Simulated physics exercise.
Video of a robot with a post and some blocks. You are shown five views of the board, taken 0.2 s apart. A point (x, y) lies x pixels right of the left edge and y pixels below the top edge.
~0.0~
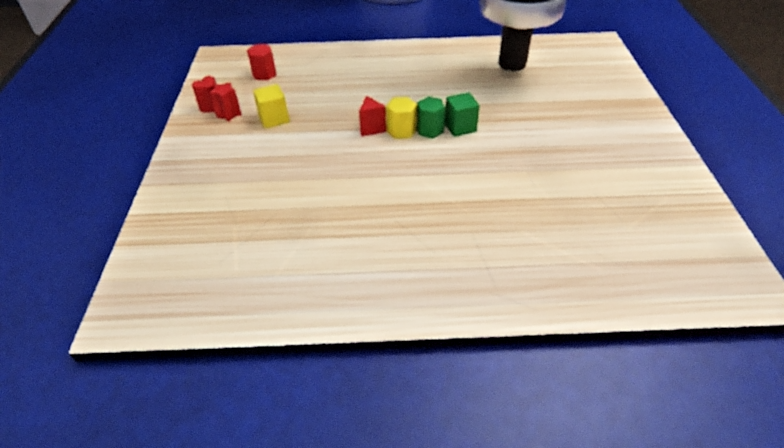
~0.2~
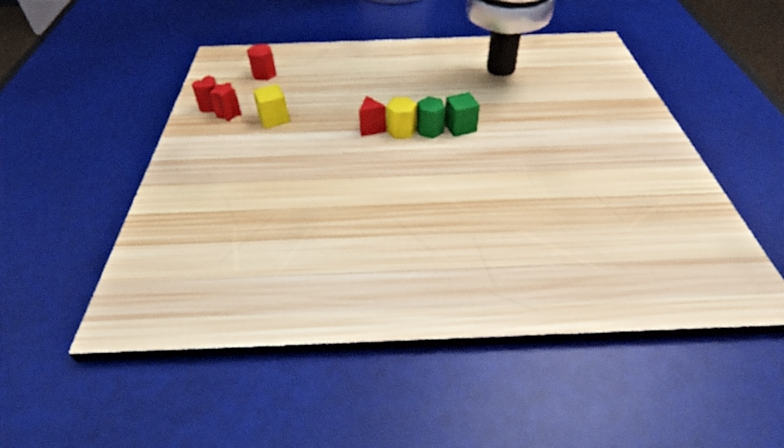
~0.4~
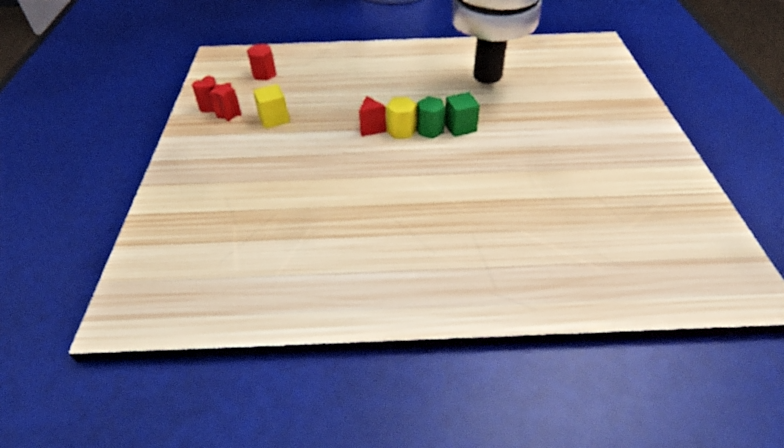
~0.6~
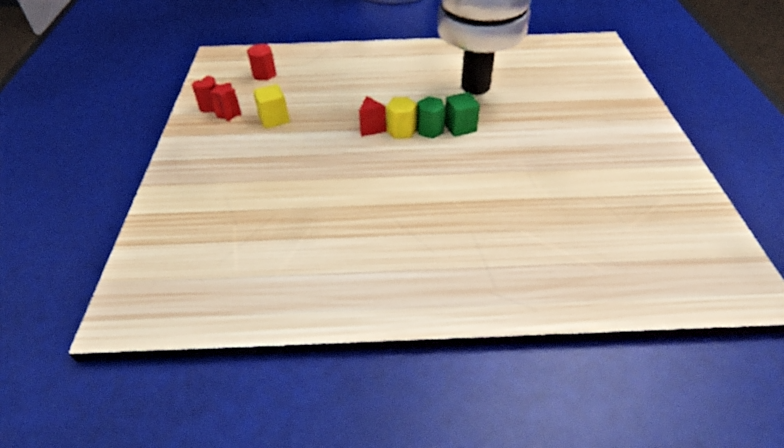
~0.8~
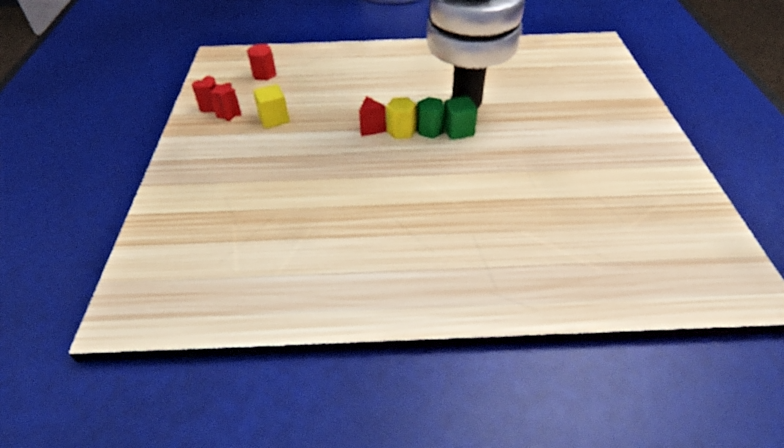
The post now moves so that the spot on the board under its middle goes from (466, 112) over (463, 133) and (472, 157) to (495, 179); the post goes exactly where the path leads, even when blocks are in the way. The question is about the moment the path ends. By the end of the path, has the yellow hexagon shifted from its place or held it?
By the end it is where it was.
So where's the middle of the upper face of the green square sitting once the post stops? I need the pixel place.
In the picture, that point is around (447, 140).
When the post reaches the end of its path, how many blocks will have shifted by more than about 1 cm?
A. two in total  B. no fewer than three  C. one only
Answer: C.
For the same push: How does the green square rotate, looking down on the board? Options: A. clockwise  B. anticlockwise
I choose A.
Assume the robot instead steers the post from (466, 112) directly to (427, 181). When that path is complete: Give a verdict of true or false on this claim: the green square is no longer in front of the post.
The statement is false.
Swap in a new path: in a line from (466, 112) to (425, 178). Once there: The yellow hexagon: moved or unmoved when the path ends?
It shifts.
What follows on the original path. One third of the way, post at (464, 124); green square at (453, 123), turned 45° clockwise.
Two thirds of the way, post at (474, 147); green square at (448, 139), turned 75° clockwise.
At the end, post at (496, 170); yellow hexagon still; green square at (447, 140), turned 80° clockwise.
